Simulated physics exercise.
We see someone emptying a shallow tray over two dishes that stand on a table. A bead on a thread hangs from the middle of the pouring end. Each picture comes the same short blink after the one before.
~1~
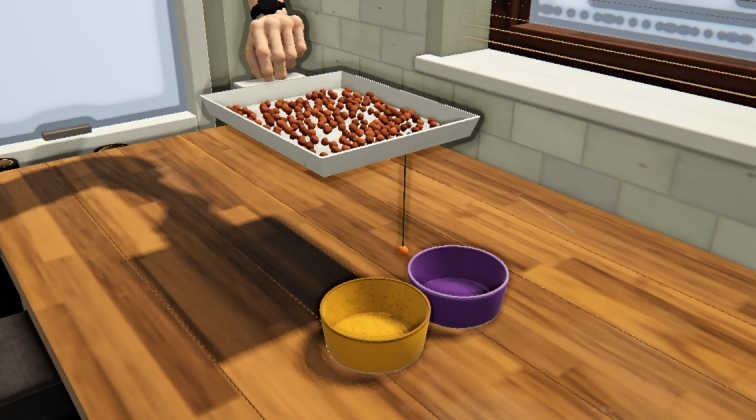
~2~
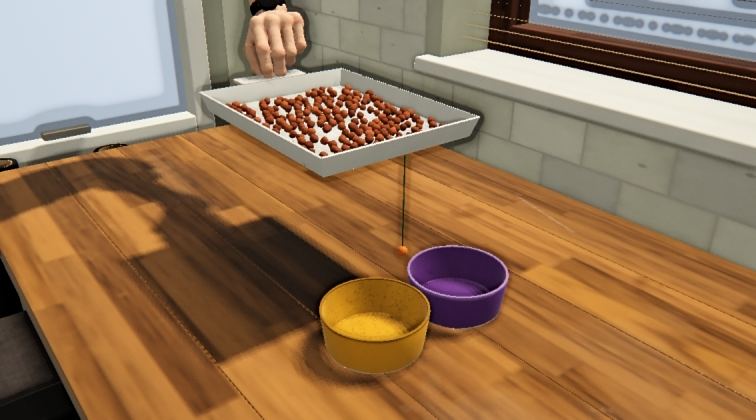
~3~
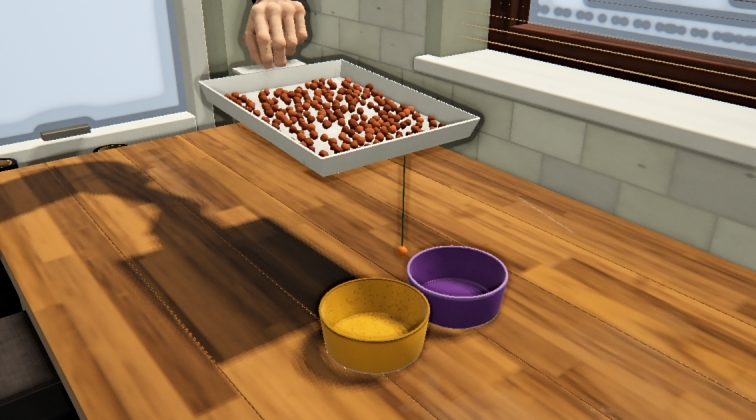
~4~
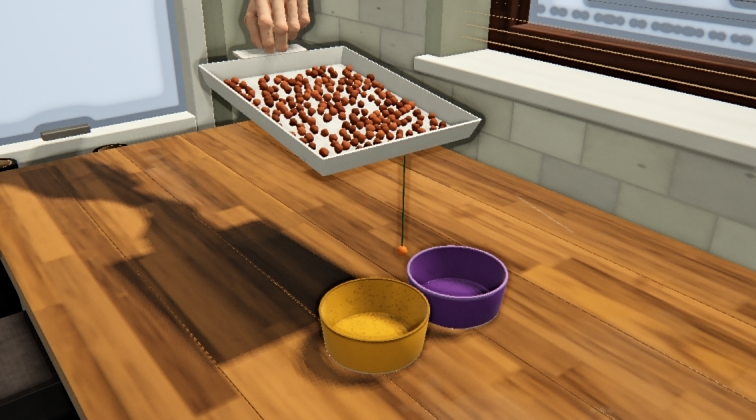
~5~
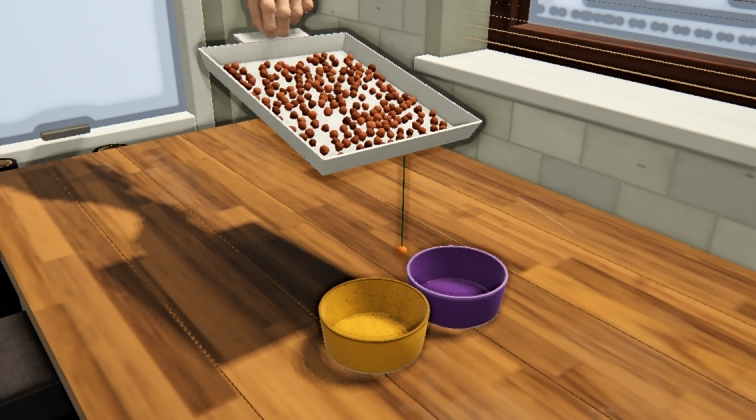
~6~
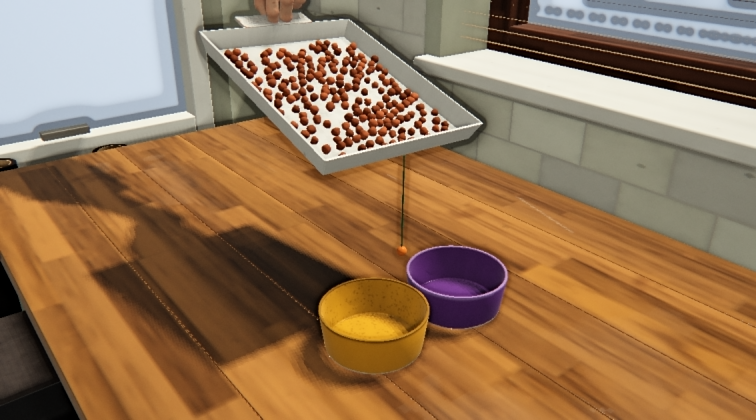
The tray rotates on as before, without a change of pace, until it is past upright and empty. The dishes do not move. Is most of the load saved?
Caught overall: The larger part.
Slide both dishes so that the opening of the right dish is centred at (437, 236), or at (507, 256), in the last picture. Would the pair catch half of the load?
First below a half, then the larger part.
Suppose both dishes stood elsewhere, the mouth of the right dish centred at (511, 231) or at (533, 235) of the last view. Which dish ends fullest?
The first try: The left dish. The second: The left-hand dish.
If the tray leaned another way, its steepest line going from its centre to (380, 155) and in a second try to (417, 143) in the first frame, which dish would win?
In turn: Left; the right-hand dish.
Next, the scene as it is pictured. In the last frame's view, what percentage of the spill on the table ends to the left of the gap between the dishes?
Close to 0 per cent.
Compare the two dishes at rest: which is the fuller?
The winner is the dish on the right.
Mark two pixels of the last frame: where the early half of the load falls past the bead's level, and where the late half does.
At about (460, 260), then at (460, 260).
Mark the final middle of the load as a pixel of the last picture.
Close to (465, 306).
Shortly afterwards, tray tipped steeply; all but a few on the tray; only a few in the air.
Next, tray tipped past a quarter turn; near a third on the tray; only a few in the left dish; a little in the right dish; a little outside both; near half in the air.
Some moments later, tray tipped past a quarter turn; near a quarter in the left dish; near half in the right dish; near a third outside both.
In the end, tray tipped past a quarter turn; near a quarter in the left dish; near half in the right dish; near a third outside both.
